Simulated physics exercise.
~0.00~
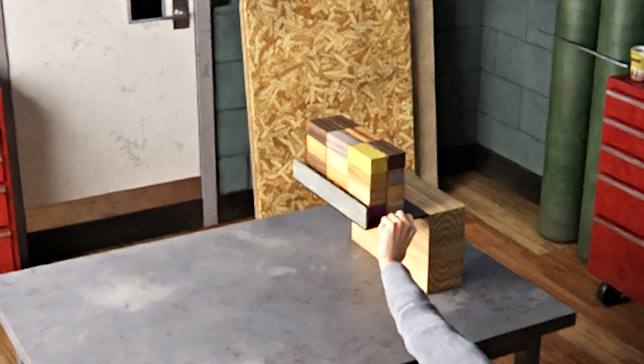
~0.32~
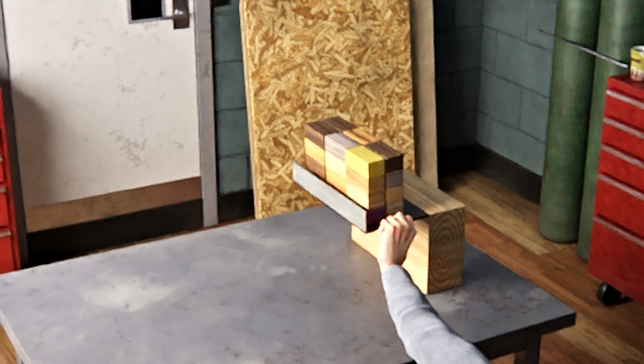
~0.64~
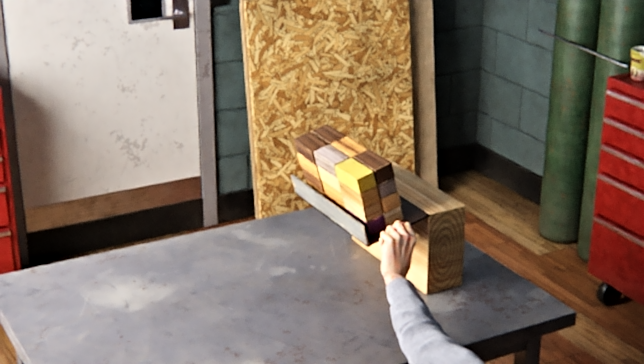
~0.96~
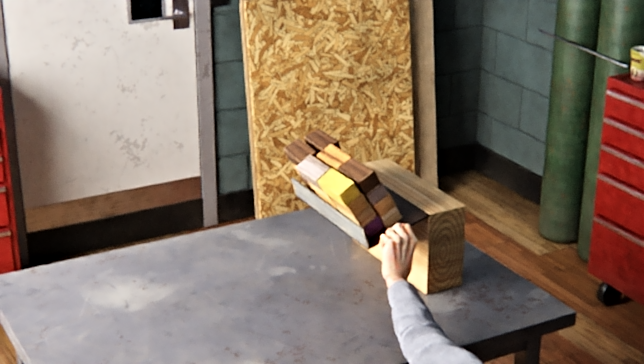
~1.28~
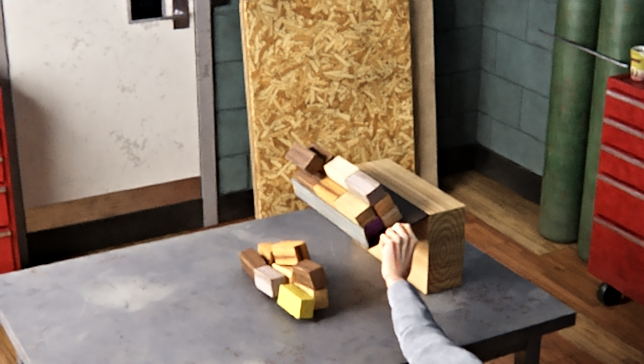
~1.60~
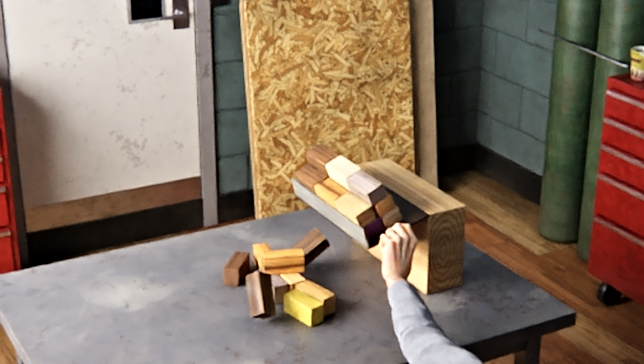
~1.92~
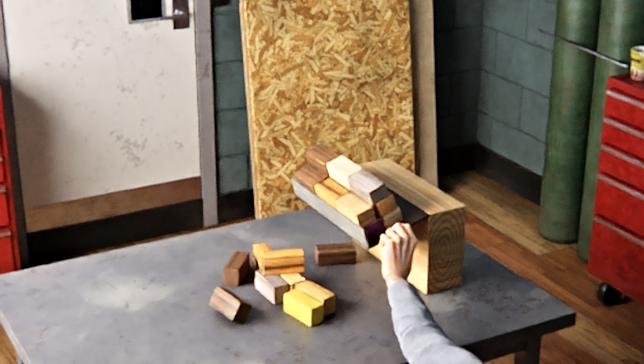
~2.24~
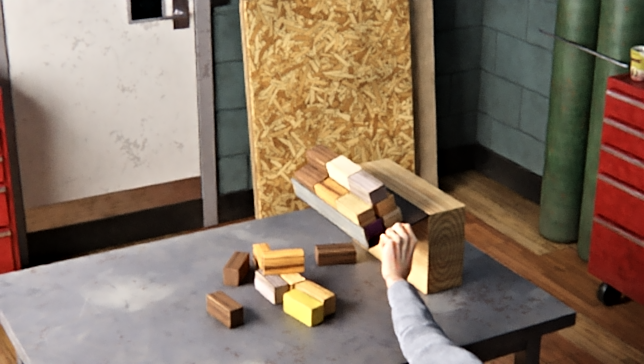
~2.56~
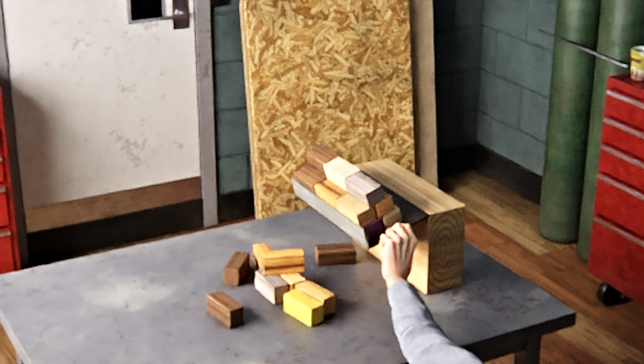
The clip opens on a gray workbench where a hand holds the front edge of a tray attached to a wooden box, with a neat stack of wooden blocks resting on it. The tray droops toward the left, and the stack tilts along with it. The upper blocks lean and slide toward the viewer's left, the yellow one among them. Several tumble off onto the bench, roll apart and settle, with one dark brown block ending up nearest the left. At the end, the yellow block lies on its side on the bench, while the remaining blocks, including the purple one, stay leaning on the sloping tray.
